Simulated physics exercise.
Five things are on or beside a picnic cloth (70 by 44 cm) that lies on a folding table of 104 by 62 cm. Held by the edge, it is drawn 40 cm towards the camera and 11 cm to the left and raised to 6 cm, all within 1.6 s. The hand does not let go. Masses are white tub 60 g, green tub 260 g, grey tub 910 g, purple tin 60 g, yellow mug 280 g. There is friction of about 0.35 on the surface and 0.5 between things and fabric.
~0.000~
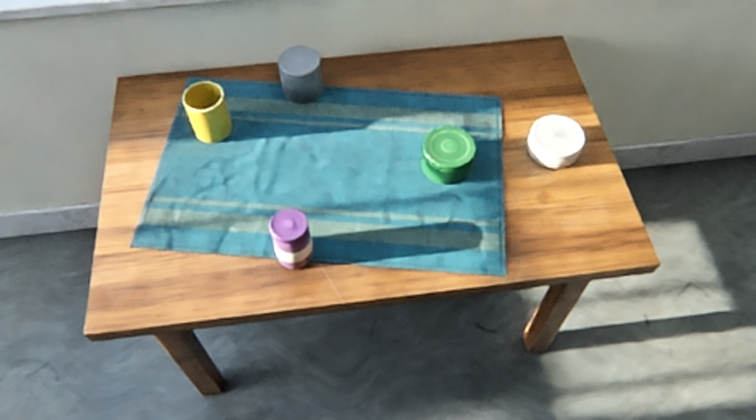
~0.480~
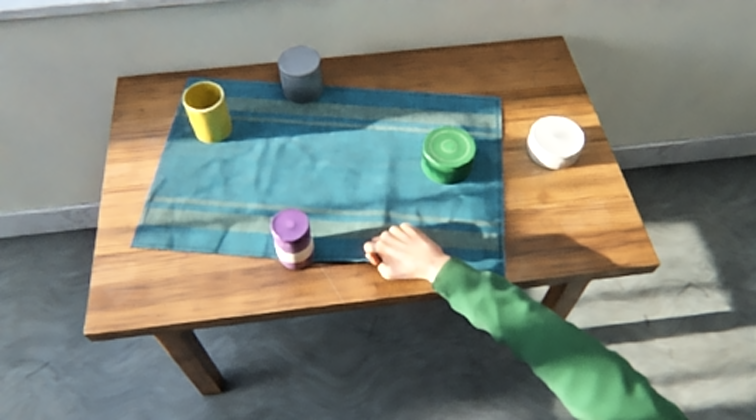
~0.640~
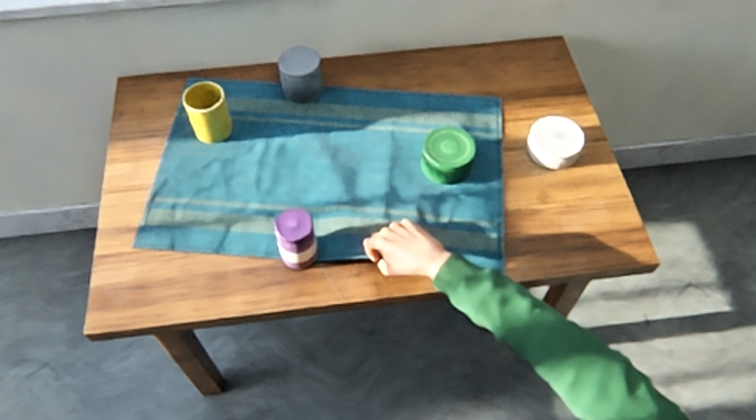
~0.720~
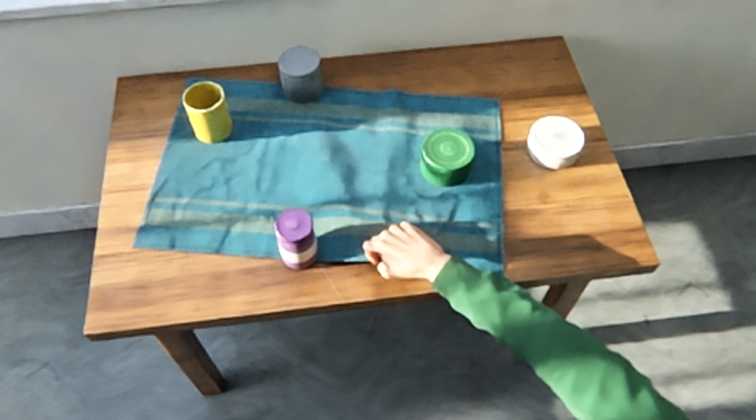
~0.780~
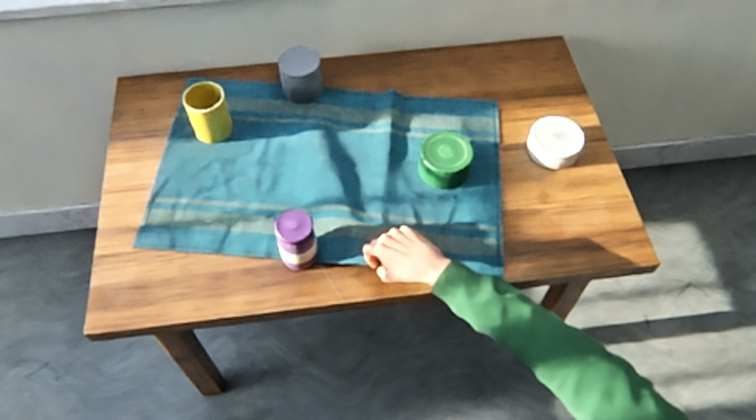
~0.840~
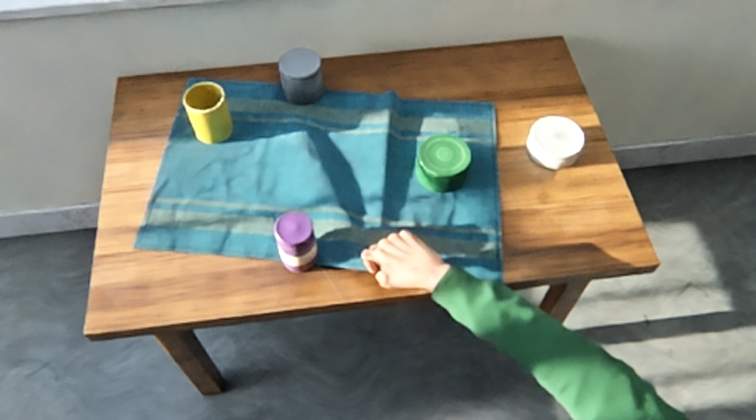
A hand in a green sleeve reaches in from the lower right and grips the front edge of a teal cloth on a wooden table. It tugs slightly toward the front, wrinkling the cloth, and the green tub shifts a little with it, while the white tub beside the cloth stays still.
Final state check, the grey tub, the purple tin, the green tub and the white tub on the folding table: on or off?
Result: I'd bet the grey tub never leaves the surface. I'd bet the purple tin leaves the surface. I'd bet the green tub leaves the surface. I'd bet the white tub never leaves the surface.
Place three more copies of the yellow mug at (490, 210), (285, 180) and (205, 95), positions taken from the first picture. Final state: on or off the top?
In order: Comes off; comes off; holds on.
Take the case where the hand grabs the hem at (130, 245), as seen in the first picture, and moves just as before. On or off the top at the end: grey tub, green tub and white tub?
Note - grey tub: Still on top; green tub: Still on top; white tub: Still on top.
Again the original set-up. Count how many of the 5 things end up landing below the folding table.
My count is 2.
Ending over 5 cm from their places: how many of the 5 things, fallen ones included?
4 of them.
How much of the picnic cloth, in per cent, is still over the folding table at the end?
Some 30 in a hundred.
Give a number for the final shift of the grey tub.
Grey tub: Roughly 45 cm.
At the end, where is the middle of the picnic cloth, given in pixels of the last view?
I'd point to about (329, 355).
By 1.2 s, 90 % of the picnic cloth is still over the top; green tub 13 cm off its start, purple tin 12 cm off its start, grey tub 11 cm off its start.
By 1.5 s, 70 % of the picnic cloth is still over the top; purple tin over the edge, green tub 26 cm off its start, grey tub 25 cm off its start.
By 1.9 s, 40 % of the picnic cloth is still over the top; green tub over the edge, purple tin over the edge, grey tub 37 cm off its start at (337, 203).
By 2.2 s, 30 % of the picnic cloth is still over the top; green tub over the edge, grey tub 43 cm off its start, purple tin over the edge.
By 3.8 s, 30 % of the picnic cloth is still over the top; green tub over the edge, grey tub 43 cm off its start at (337, 230), purple tin over the edge, white tub 0 cm off its start at (558, 136).
